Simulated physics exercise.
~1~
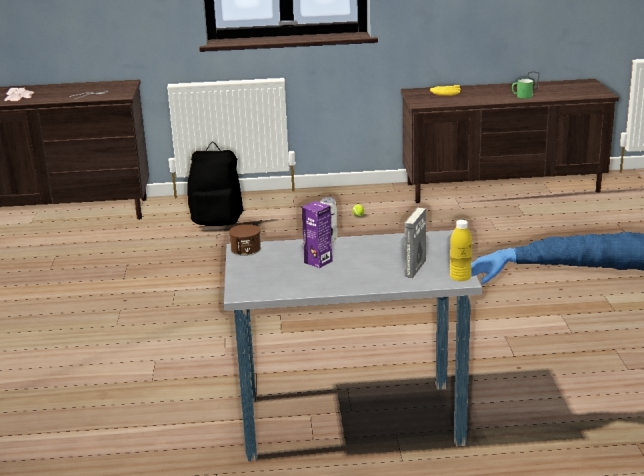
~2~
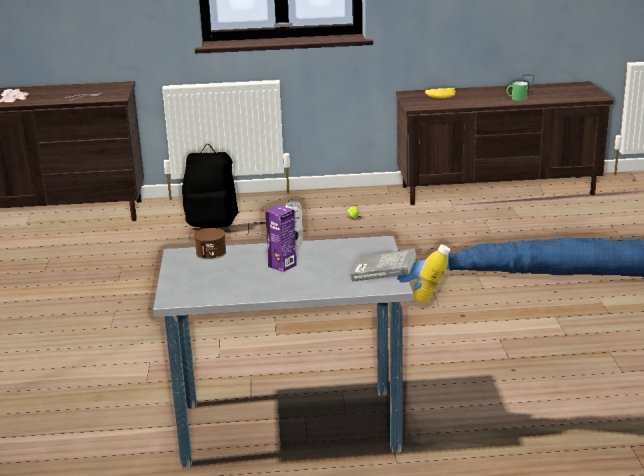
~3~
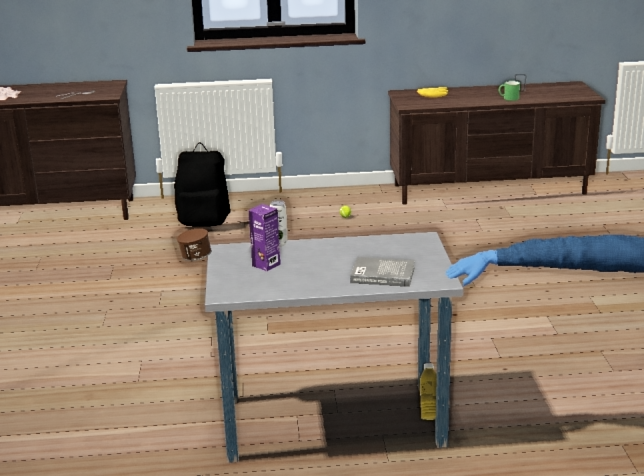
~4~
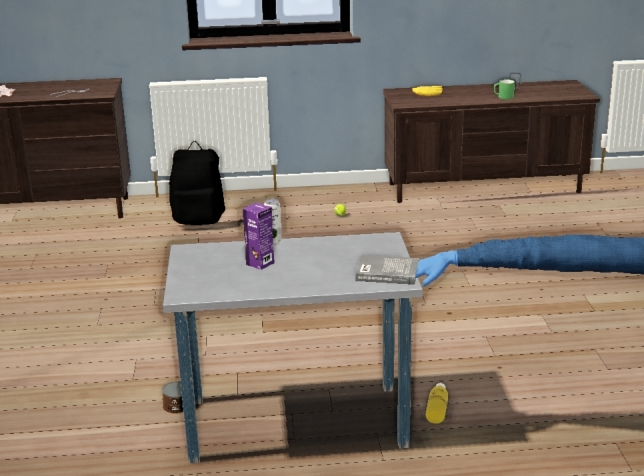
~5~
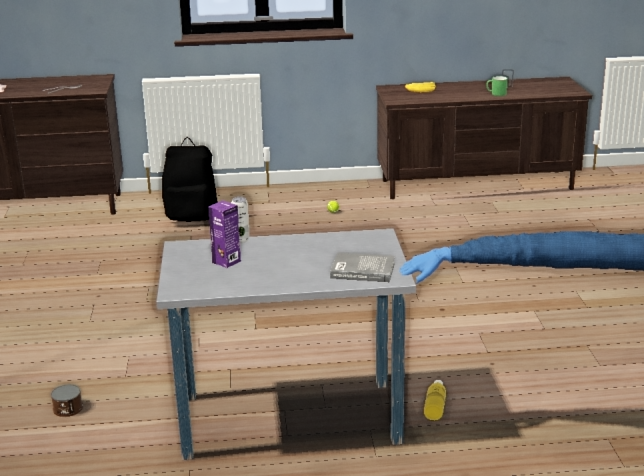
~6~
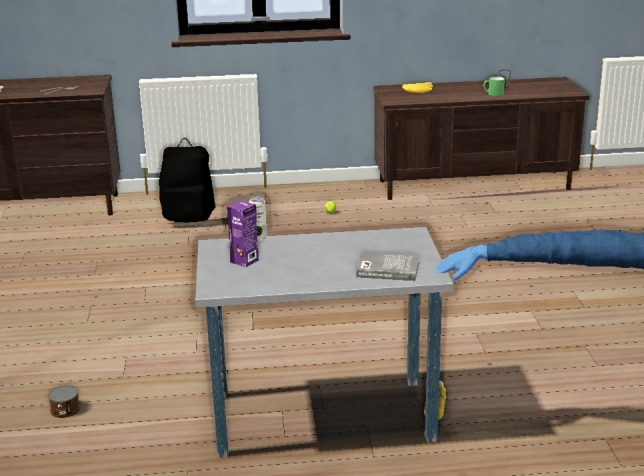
A blue-gloved hand jerked a small table left and right, toppling a grey book onto the tabletop and sending a yellow bottle, then a brown tub, to the floor, while the purple carton and pale can stayed upright on top.
